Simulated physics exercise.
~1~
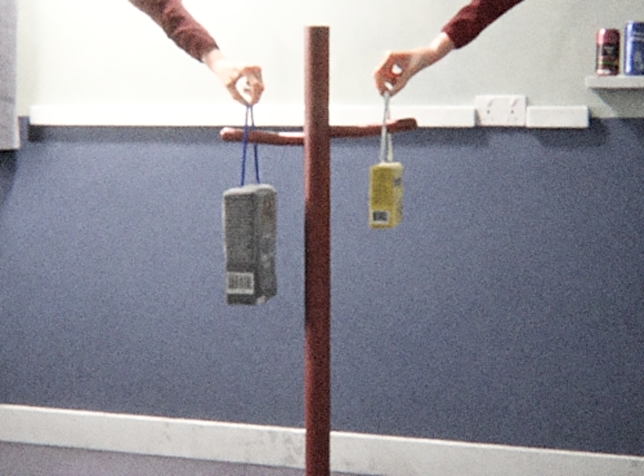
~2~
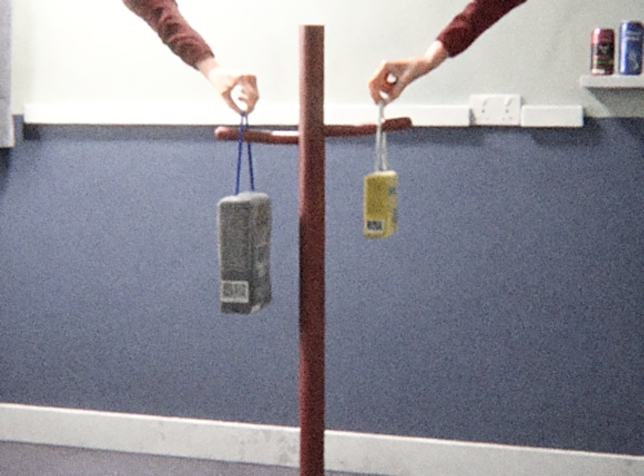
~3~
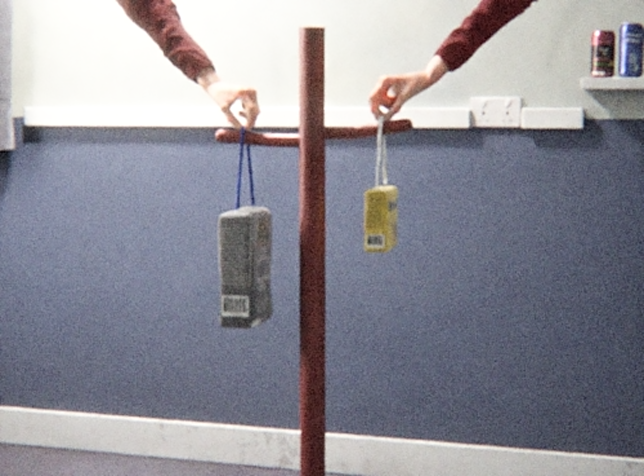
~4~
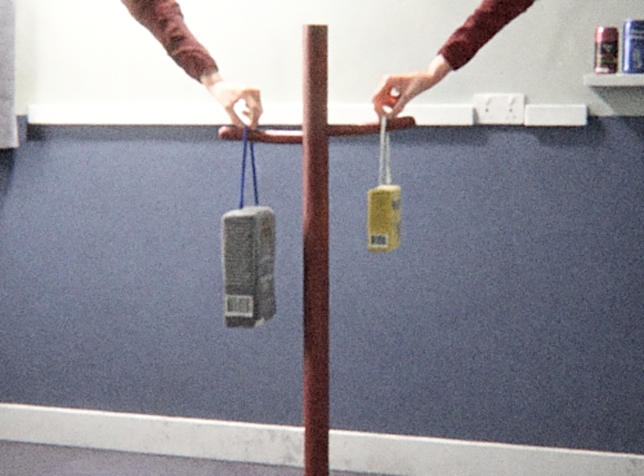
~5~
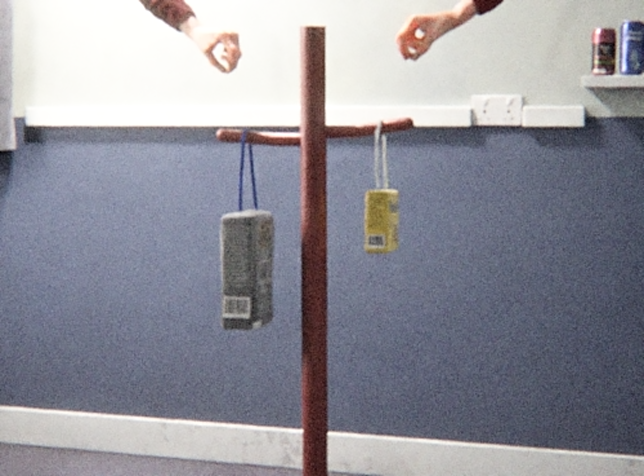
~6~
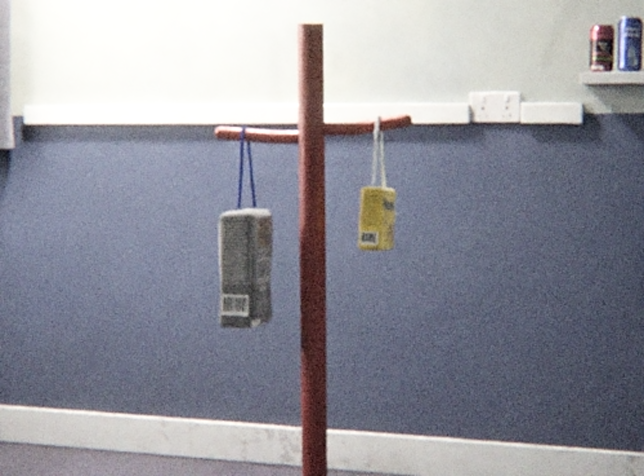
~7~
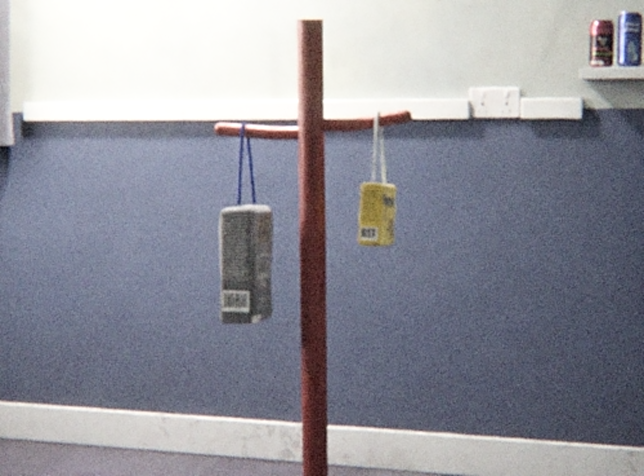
In a room with a blue lower wall and a pale upper wall, a reddish post stands with a peg reaching out on each side. Two hands in dark red sleeves hold a grey sack by a blue loop on the left and a smaller yellow pouch by a pale loop on the right. The hands lower both objects a little until the loops rest at the pegs. Then the fingers let go, and both hands draw back and leave the view. The grey sack and the yellow pouch stay hanging upright from their pegs.
